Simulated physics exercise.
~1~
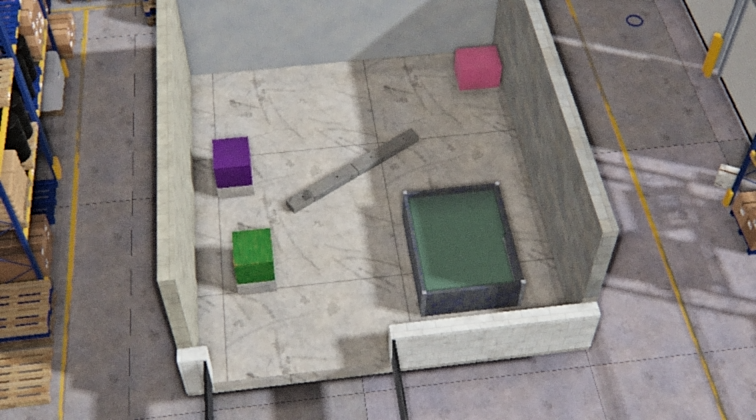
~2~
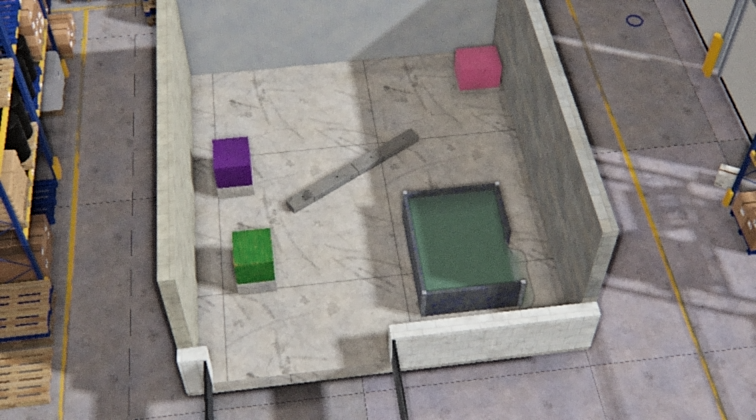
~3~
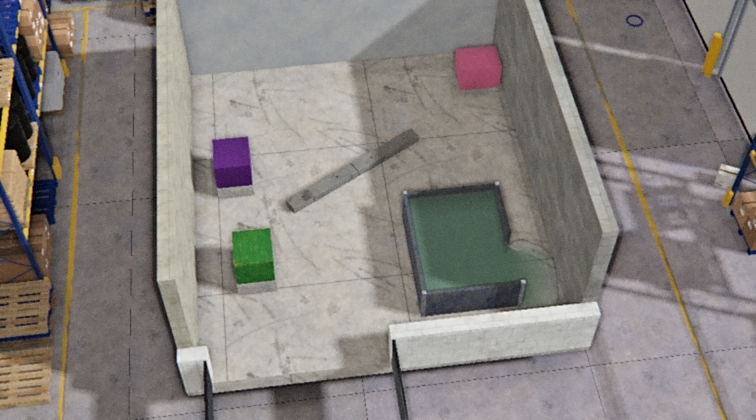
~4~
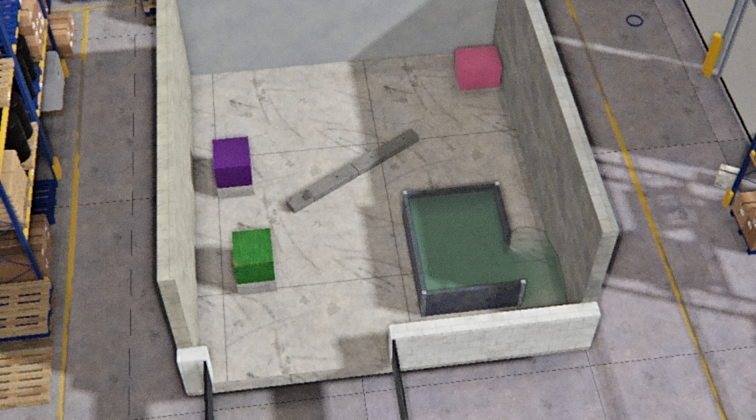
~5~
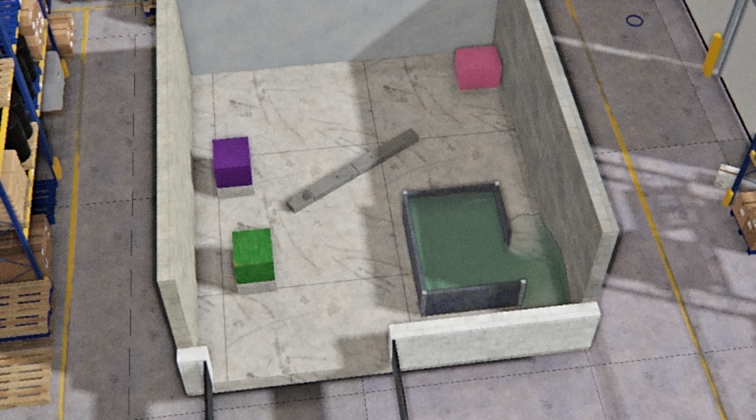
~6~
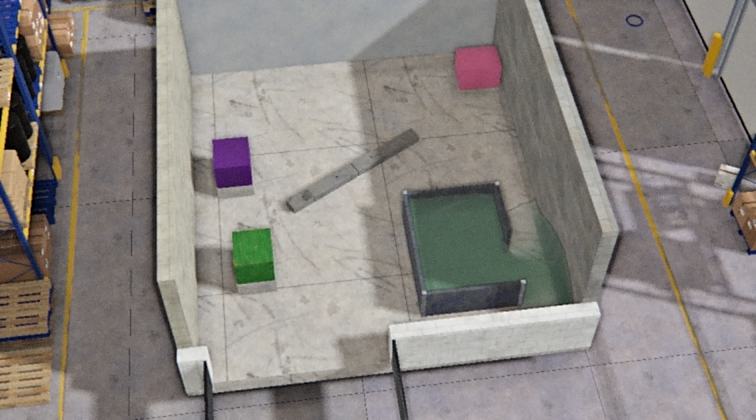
Greenish water pours from a gap in the right side of an open tank, spreads to the right-hand wall, then runs along it toward the back of the shed, while the purple, green and pink crates stay still.
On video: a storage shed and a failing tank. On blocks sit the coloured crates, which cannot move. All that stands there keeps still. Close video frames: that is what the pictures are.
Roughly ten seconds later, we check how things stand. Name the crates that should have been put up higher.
In order: The green crate is not flooded; the purple crate is not flooded; the pink crate is flooded.
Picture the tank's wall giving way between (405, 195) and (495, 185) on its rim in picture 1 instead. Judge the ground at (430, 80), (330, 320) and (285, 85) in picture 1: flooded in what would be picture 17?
The first comes out soaked, the second untouched, the third untouched.
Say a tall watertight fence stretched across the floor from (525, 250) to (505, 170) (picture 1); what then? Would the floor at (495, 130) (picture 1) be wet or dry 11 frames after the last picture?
At that place: Under water.
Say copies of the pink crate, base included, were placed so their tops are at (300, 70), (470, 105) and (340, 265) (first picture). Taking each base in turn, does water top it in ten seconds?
One by one: Is not reached; gets flooded; is not reached.
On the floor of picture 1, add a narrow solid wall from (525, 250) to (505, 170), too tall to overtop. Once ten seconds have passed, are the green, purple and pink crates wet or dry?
Green: Stays clear; purple: Stays clear; pink: Is reached.
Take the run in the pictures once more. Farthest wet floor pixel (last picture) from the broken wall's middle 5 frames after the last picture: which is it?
My guess would be about (514, 140).
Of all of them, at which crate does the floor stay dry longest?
Pick: The crate marked purple.
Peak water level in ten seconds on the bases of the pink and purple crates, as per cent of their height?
About 210 % and 30 %.
A moment on, water covers 10 % of the floor; the green crate not reached, the purple crate not reached, the pink crate not reached.
Next, water covers 25 % of the floor; the green crate not reached, the purple crate not reached, the pink crate water round its plinth.
Then, water covers 40 % of the floor; the green crate water round its plinth, the purple crate not reached, the pink crate water round its plinth.
Later, water covers 70 % of the floor; the green crate water round its plinth, the purple crate water round its plinth, the pink crate water round its plinth.
In the end, water covers 90 % of the floor; the green crate stayed above the water, the purple crate stayed above the water, the pink crate was topped.
